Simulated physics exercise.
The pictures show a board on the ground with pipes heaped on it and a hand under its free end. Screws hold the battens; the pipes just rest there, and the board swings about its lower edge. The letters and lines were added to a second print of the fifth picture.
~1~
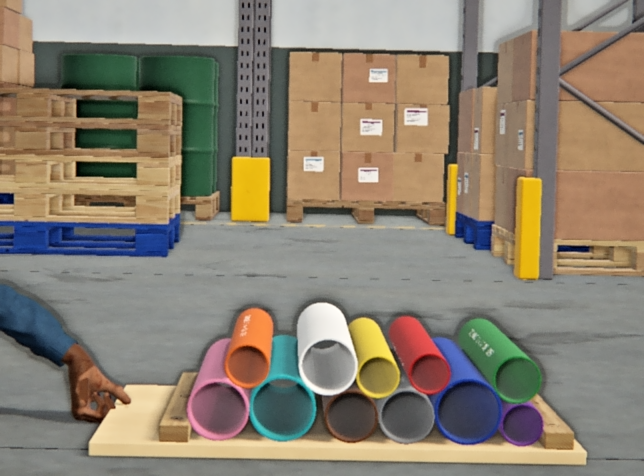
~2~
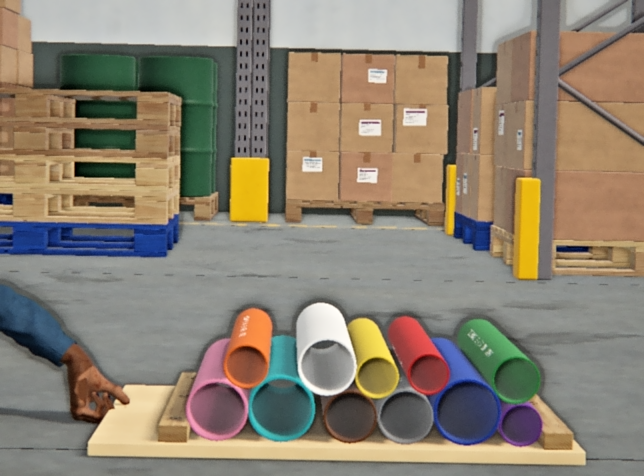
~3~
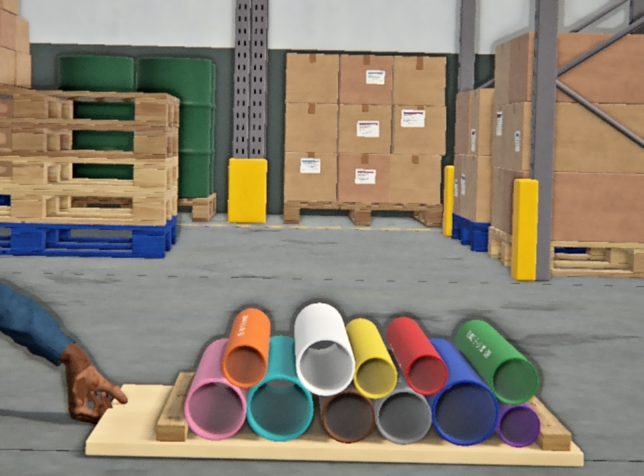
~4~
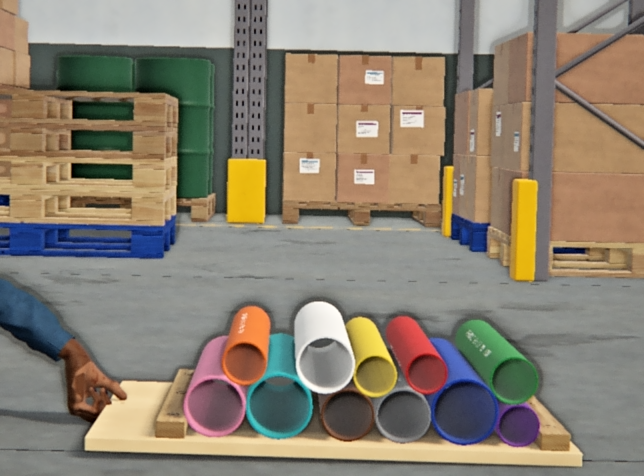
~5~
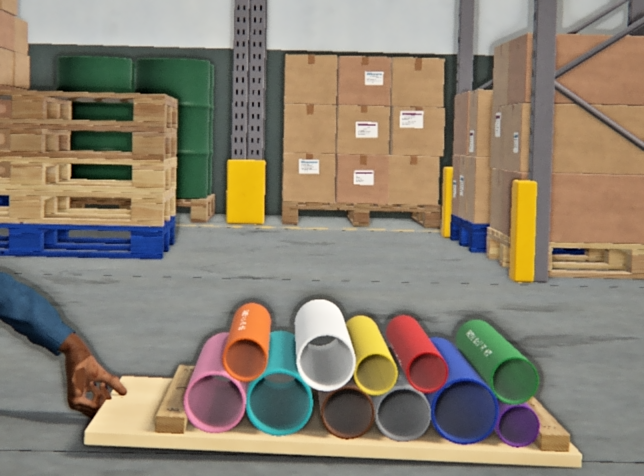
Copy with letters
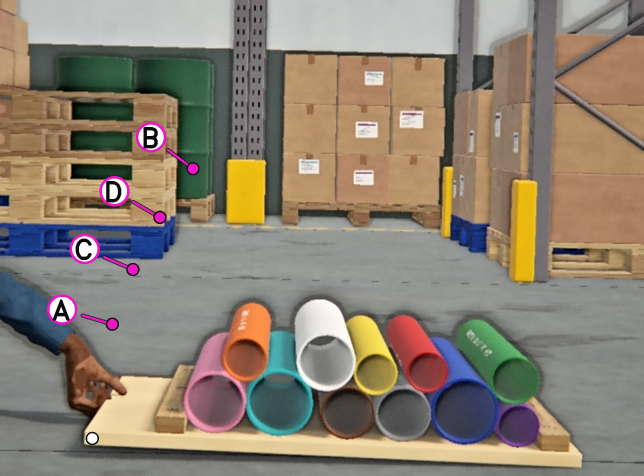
A hand at the left end of a pale board on a warehouse floor barely moves at first, staying under the edge beside a heap of coloured pipes. Then it rises very slightly, lifting the board's left end a little, while the pipes keep their places between the wooden strips.
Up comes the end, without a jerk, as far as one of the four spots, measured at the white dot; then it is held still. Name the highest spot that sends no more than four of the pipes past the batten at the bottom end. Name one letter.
Stop at B.
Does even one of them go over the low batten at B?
Yes.
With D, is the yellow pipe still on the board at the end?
The yellow pipe: Yes.
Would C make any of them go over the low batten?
Yes.
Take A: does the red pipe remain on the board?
The red pipe: Yes.
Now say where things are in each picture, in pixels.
White pipe (328, 366); green pipe (517, 380); orange pipe (247, 366), in the first frame.
Orange pipe (246, 366); yellow pipe (377, 377), in the second frame.
Board (331, 414); pink pipe (215, 410); turquoise pipe (280, 409), in the third frame.
Board (330, 412); pink pipe (215, 407); turquoise pipe (279, 406), in the fourth frame.
Board (329, 410); pink pipe (215, 402); turquoise pipe (279, 403), in the fifth frame.
On the marked copy, A at (112, 324); B at (193, 169); C at (133, 269); D at (160, 217); the white dot at (93, 438).
With B. Early on, board at 20°.
Further on, board at 36°.
At the end, board at 36°, one over the low batten (green).
As for the rest, A one over the low batten (green); C one over the low batten (green); D one over the low batten (green).
